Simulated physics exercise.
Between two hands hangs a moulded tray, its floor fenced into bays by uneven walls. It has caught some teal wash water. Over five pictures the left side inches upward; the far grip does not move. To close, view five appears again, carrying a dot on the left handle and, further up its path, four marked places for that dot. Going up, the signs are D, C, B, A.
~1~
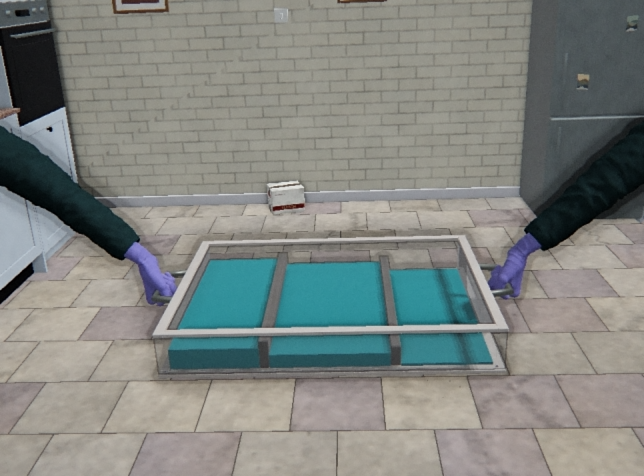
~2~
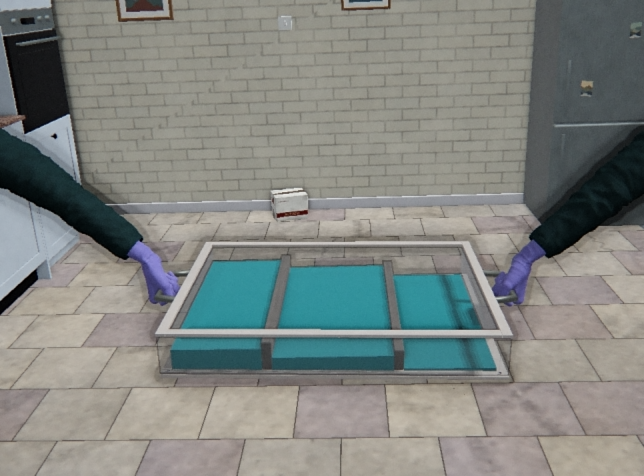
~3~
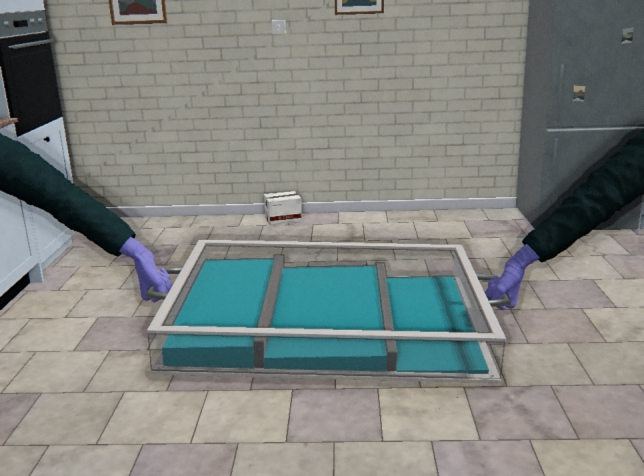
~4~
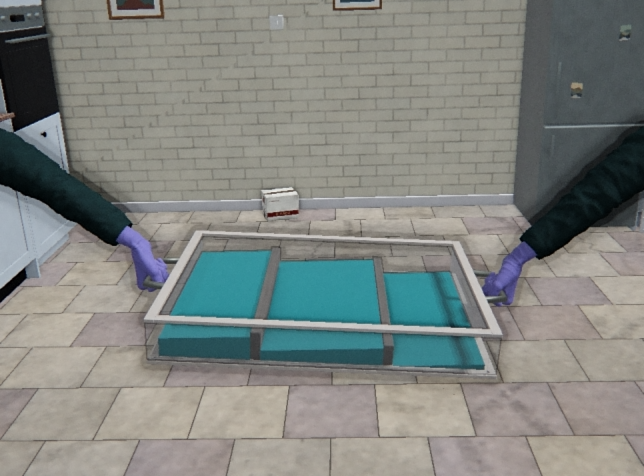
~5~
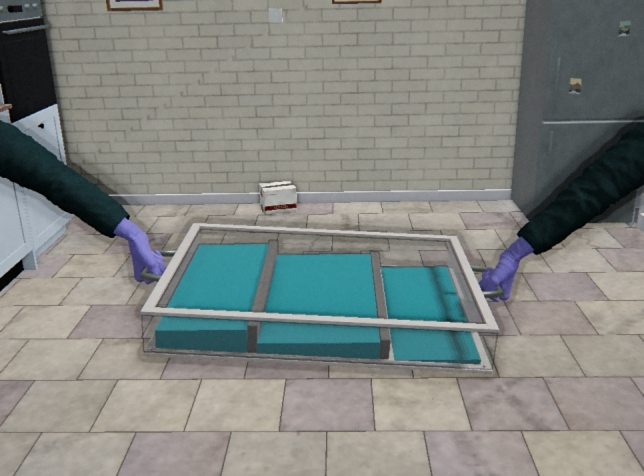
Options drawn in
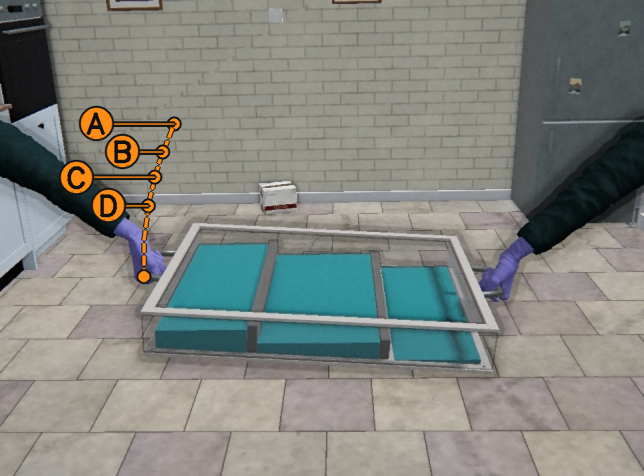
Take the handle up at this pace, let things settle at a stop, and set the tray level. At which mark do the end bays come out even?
The best stop is D.
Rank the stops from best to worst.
The order is D, C, B, A.
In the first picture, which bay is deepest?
The left bay.
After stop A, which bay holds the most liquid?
It is the right one.
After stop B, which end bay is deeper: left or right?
The right end bay.
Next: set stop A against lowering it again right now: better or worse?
Stop A is worse.
In orange, A at (174, 123); B at (162, 151); C at (154, 177); D at (148, 205).
With A, the right end bay stands much deeper than the other; about 25 % goes over the rim.
With B, the right end bay stands much deeper than the other; about 9 % goes over the rim.
With C, the right end bay stands much deeper than the other; nothing spills.
With D, the two end bays stand about equally deep; nothing spills.
